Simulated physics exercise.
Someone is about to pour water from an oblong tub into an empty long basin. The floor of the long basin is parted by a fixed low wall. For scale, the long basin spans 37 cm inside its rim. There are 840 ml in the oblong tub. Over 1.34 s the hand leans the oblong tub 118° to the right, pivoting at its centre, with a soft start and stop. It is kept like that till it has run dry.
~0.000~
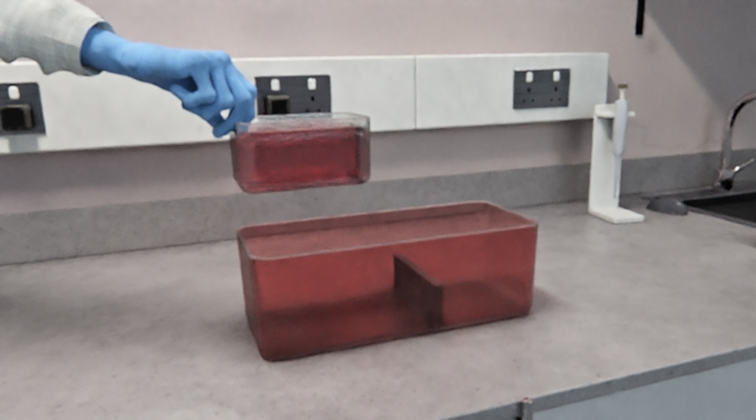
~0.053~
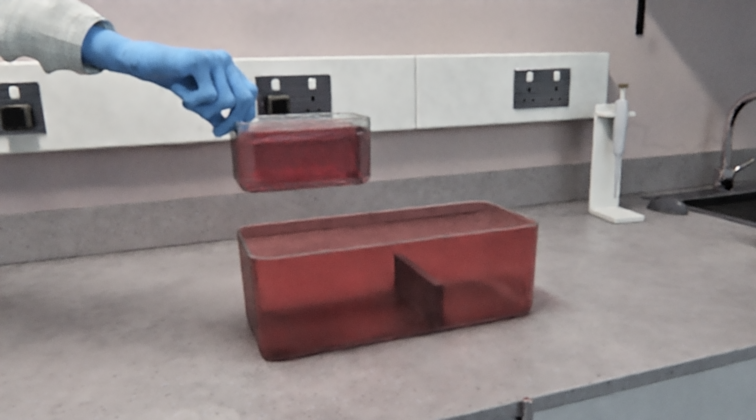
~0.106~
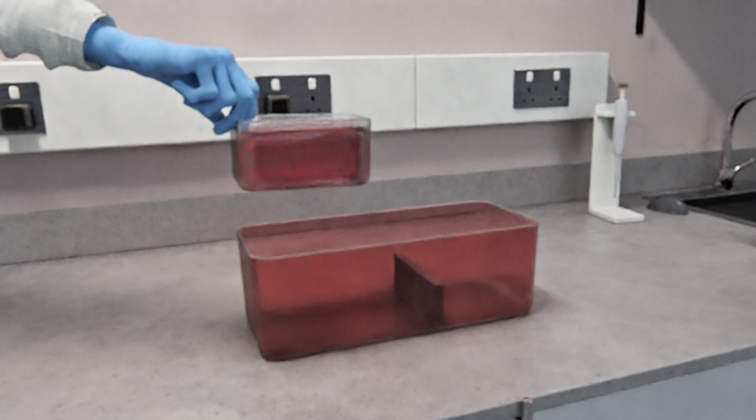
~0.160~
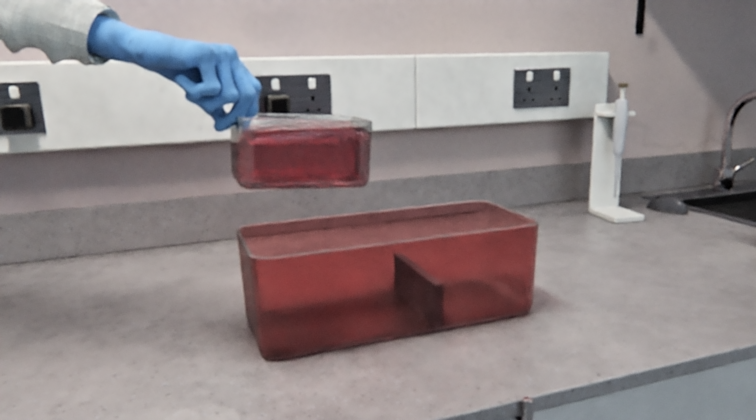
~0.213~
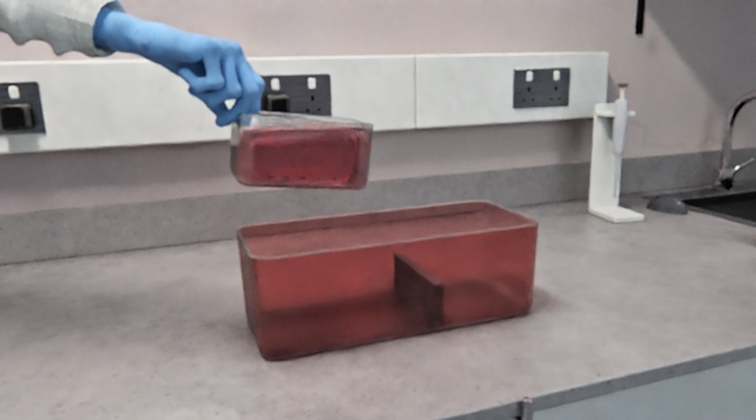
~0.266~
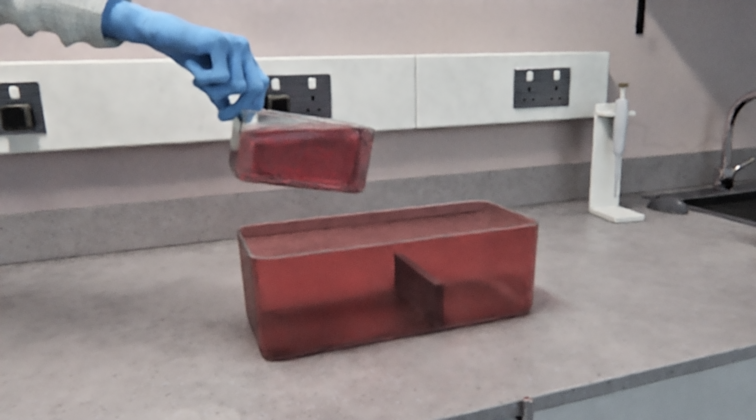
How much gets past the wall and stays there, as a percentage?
The far part has some 46 per cent.
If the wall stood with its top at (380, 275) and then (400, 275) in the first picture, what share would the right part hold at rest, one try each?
First 80, then 70 per cent.
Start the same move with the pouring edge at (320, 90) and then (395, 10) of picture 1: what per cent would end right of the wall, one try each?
First 0, then 75 per cent.
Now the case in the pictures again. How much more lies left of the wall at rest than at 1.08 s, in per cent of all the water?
About 8 per cent.
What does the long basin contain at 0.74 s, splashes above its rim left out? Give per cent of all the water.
Near 30 in a hundred.
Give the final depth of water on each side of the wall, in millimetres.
Some 14 mm on the left and 20 mm on the right.
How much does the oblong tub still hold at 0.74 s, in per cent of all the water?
Near 42 in a hundred.
By 0.74 s the tilt is 68° and 41 per cent is still to pour, 10 is left of the wall and 20 right of it.
By 1.08 s the tilt is 108° and 6 per cent is still to pour, 45 is left of the wall and 46 right of it.
By 1.45 s the tilt is 118° and 0 per cent is still to pour, 53 is left of the wall and 46 right of it.
By 1.84 s the tilt is 118° and 0 per cent is still to pour, 53 is left of the wall and 46 right of it.
At rest 53 per cent lies left of the wall, 46 right of it and 1 outside.
